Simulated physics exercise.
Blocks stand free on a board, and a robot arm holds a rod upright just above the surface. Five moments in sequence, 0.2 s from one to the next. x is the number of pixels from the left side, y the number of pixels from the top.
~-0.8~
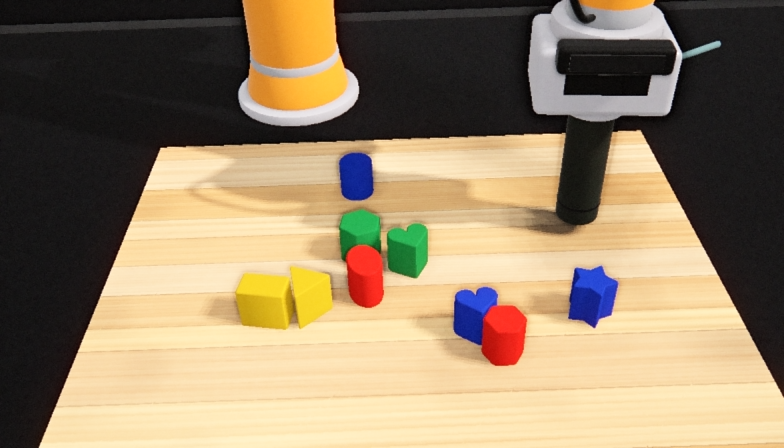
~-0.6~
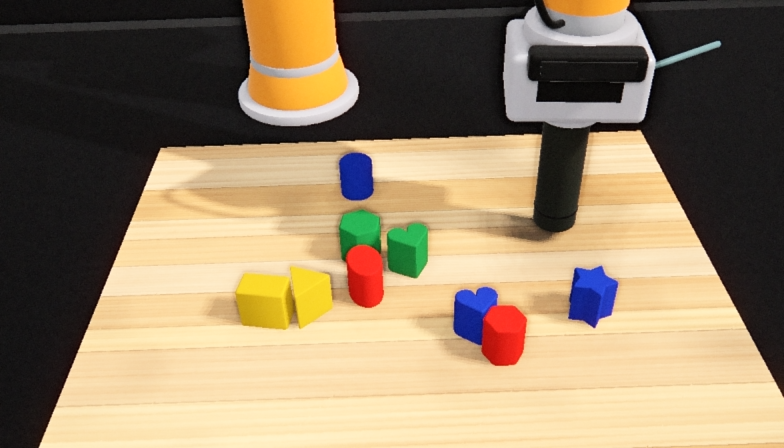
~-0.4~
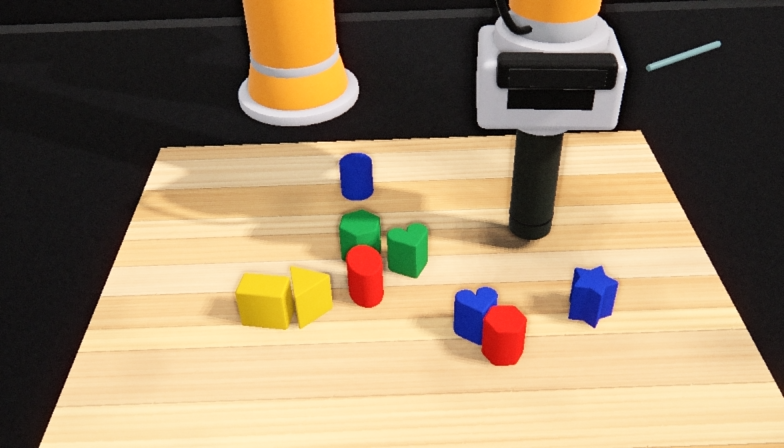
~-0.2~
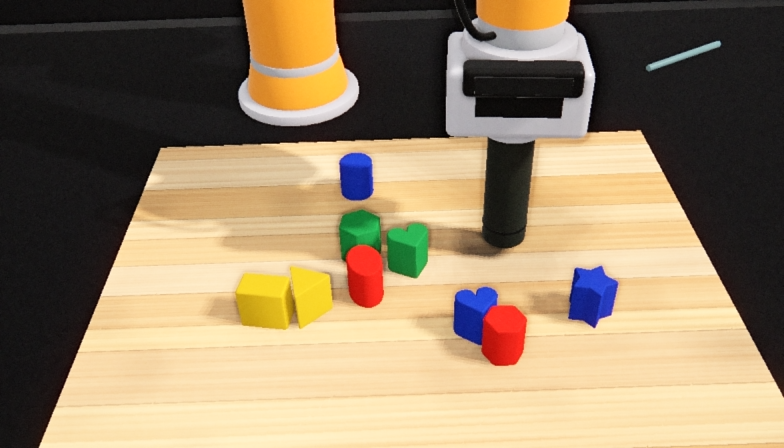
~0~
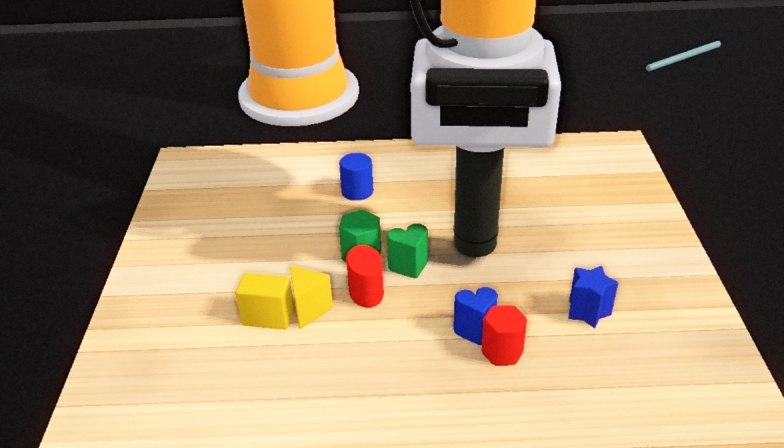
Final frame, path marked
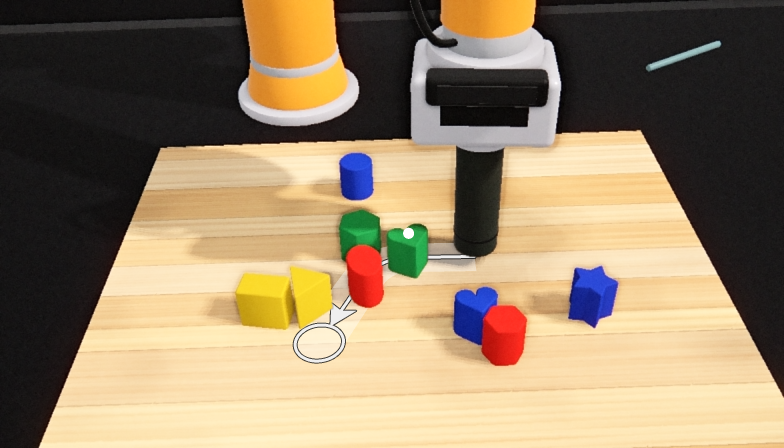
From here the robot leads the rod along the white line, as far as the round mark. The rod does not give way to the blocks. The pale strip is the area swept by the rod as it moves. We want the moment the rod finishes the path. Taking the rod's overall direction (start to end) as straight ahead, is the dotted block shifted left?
No - that is not the case.
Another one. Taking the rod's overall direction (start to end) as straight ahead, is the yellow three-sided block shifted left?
I believe so.
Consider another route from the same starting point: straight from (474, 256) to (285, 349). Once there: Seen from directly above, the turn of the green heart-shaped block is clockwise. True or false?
Verdict: True.
The drawn path runs from (474, 256) via (404, 258) and (354, 291), ending at (319, 343); the dot is on the green heart-shaped block.
The first path, step by step. One third of the way, rod at (403, 246); green six-sided block at (350, 220), turned 25° clockwise; red oval block at (355, 265), turned 30° anticlockwise; green heart-shaped block at (368, 241), turned 35° anticlockwise.
Two thirds of the way, rod at (353, 279); yellow three-sided block at (296, 289), turned 25° clockwise; green six-sided block at (336, 221), turned 70° clockwise; red oval block at (343, 287), turned 70° anticlockwise; green heart-shaped block at (312, 261), turned 30° anticlockwise.
At the end, rod at (318, 330); yellow three-sided block at (275, 310), turned 75° clockwise; green six-sided block at (336, 221), turned 70° clockwise; red oval block at (329, 341), turned 125° anticlockwise; green heart-shaped block at (303, 265).
